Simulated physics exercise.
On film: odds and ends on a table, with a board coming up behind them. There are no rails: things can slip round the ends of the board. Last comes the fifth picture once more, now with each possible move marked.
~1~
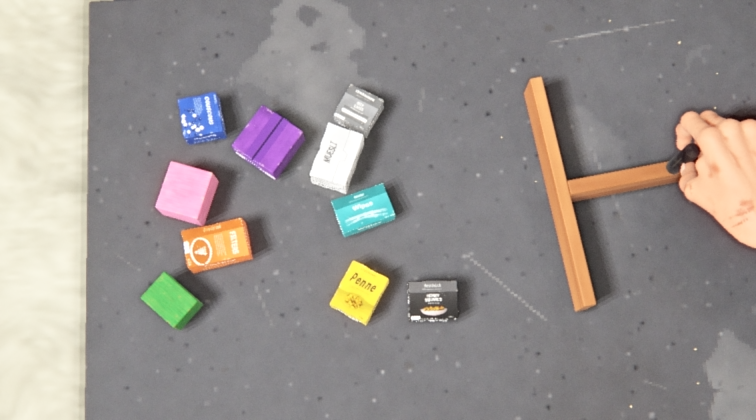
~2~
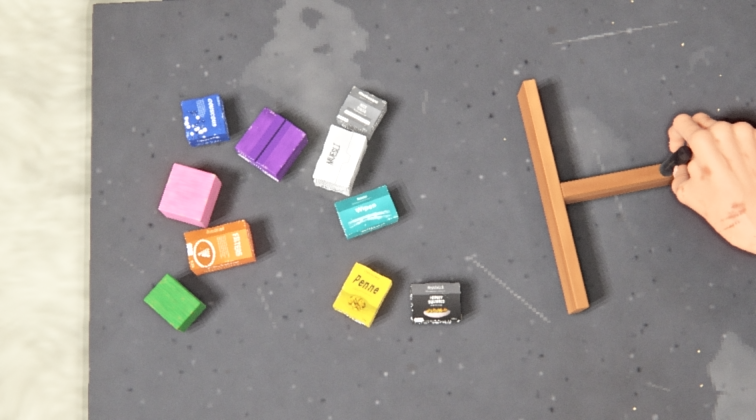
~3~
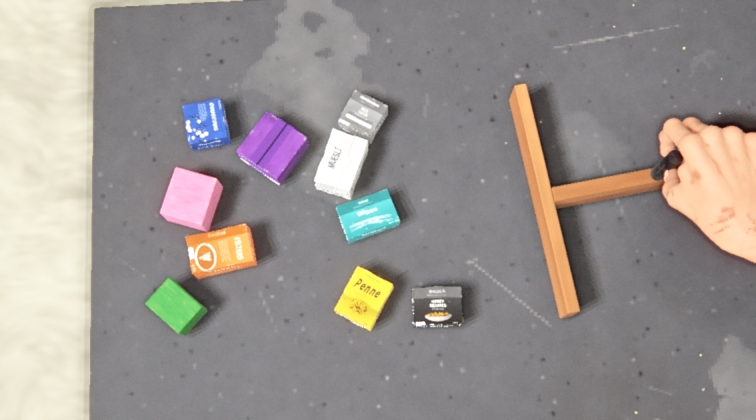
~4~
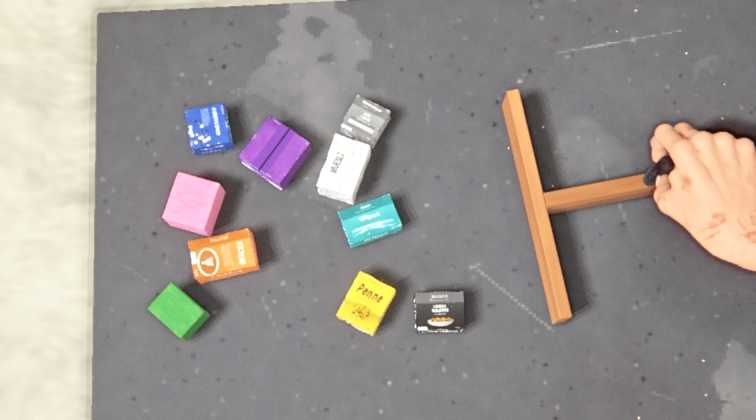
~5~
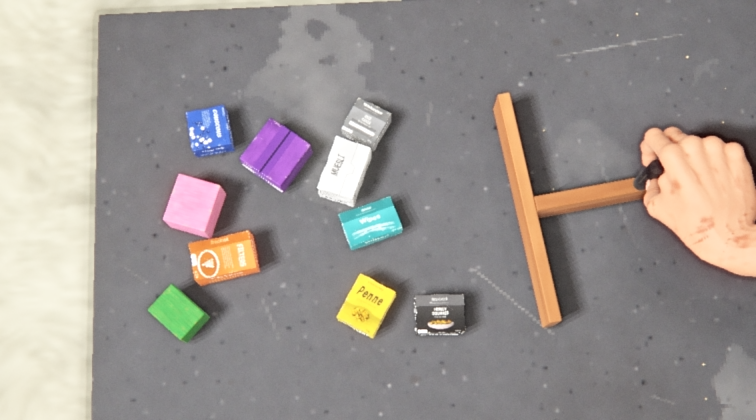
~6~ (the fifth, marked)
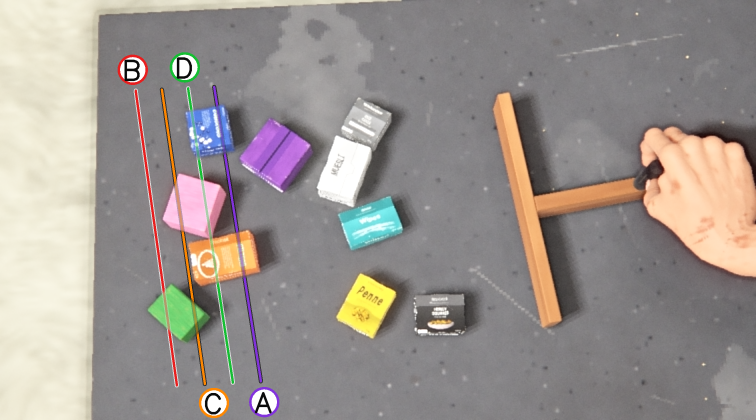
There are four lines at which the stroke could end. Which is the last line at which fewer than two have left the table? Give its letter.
Up to line C.
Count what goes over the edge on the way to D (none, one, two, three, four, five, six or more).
By then, none.
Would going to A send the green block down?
No.
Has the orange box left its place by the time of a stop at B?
By then, yes.
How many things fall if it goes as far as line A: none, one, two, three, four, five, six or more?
In all, none.
On the marked copy, A at (237, 229); B at (156, 233); C at (183, 232); D at (210, 230).
Taking C. A third of the way, board (402, 210); black box (391, 321); grey packet (352, 127).
Two thirds of the way, board (277, 216); pink block (172, 220); green block (176, 319).
When it is over, board (180, 221); pink block over the edge; purple box (100, 182); one fallen.
As for the rest, A is within the limit but short; B drops three; D is within the limit but short.
